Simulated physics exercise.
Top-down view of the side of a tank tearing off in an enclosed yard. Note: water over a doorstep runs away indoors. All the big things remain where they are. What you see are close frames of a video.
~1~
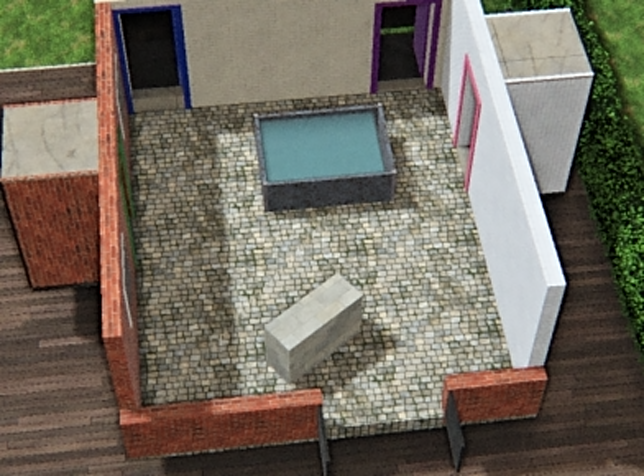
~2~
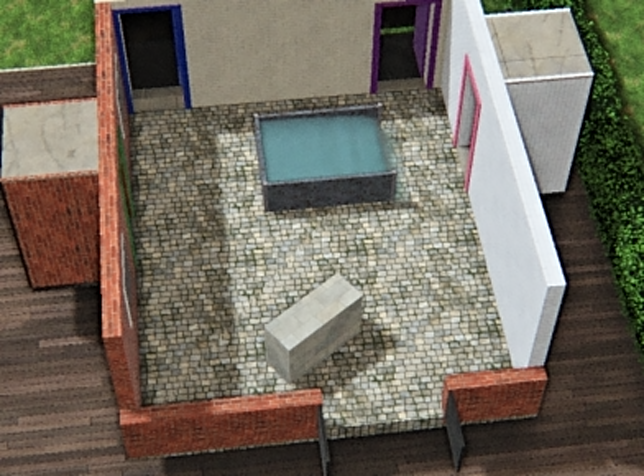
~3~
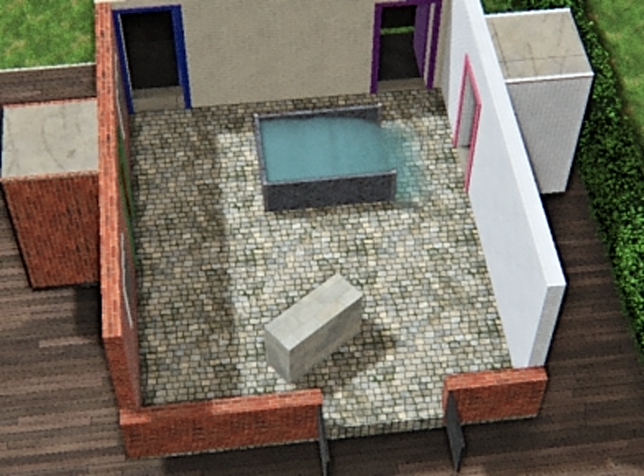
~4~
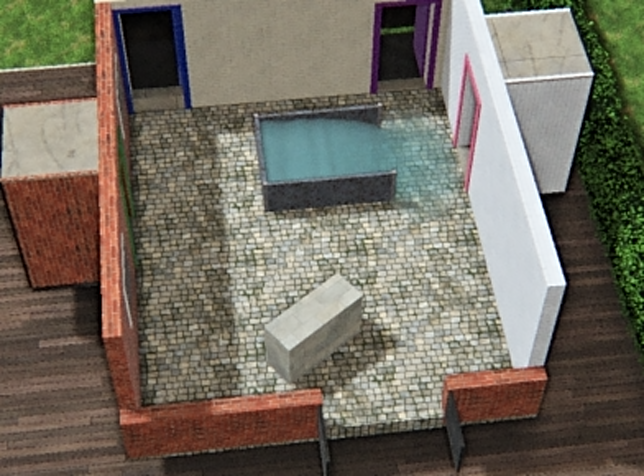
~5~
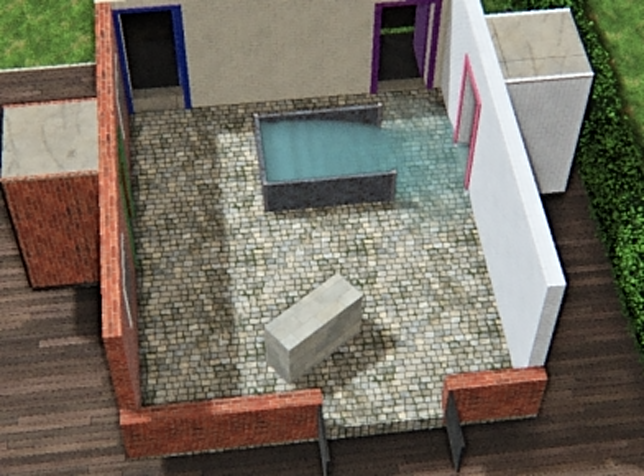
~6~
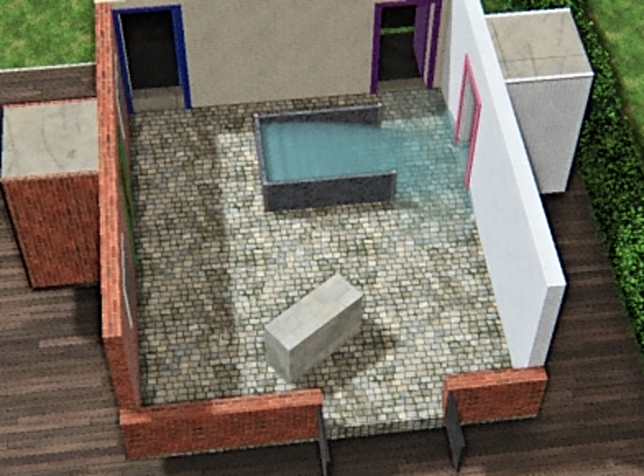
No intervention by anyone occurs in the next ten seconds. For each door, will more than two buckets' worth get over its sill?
Door by door: The purple door yes, more than two buckets' worth; the pink door yes, more than two buckets' worth; the green door no, two buckets' worth or less; the blue door no, two buckets' worth or less.
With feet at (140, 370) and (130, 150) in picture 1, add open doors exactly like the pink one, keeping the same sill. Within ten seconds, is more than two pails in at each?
Well, the earlier one is below the limit, while the later one is below the limit.
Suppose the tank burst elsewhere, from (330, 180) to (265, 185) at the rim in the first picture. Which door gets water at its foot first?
The answer is the green door.
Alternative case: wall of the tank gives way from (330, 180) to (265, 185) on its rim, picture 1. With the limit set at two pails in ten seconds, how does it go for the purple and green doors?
Going door by door: The purple one stays safe, and the green one stays safe.
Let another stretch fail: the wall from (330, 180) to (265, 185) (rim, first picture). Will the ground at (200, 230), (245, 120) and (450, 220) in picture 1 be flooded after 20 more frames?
Spot one ends up untouched by the spill, spot two untouched by the spill, spot three untouched by the spill.
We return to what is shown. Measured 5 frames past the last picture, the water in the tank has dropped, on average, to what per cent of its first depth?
Around 52 percent.
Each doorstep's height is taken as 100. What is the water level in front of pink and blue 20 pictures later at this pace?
Some 330 percent, then some 0 percent.
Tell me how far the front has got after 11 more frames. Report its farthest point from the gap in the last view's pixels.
(517, 383).
A moment on, water covers 15 % of the floor; the purple door under two buckets in, the pink door far over two buckets in, the green door not reached, the blue door not reached.
Next, water covers 25 % of the floor; the purple door over two buckets in, the pink door far over two buckets in, the green door not reached, the blue door not reached.
Then, water covers 40 % of the floor; the purple door far over two buckets in, the pink door far over two buckets in, the green door not reached, the blue door not reached.
Later, water covers 55 % of the floor; the purple door far over two buckets in, the pink door far over two buckets in, the green door not reached, the blue door wet at the sill, nothing in.
In the end, water covers 80 % of the floor; the purple door far over two buckets in, the pink door far over two buckets in, the green door wet at the sill, nothing in, the blue door wet at the sill, nothing in.
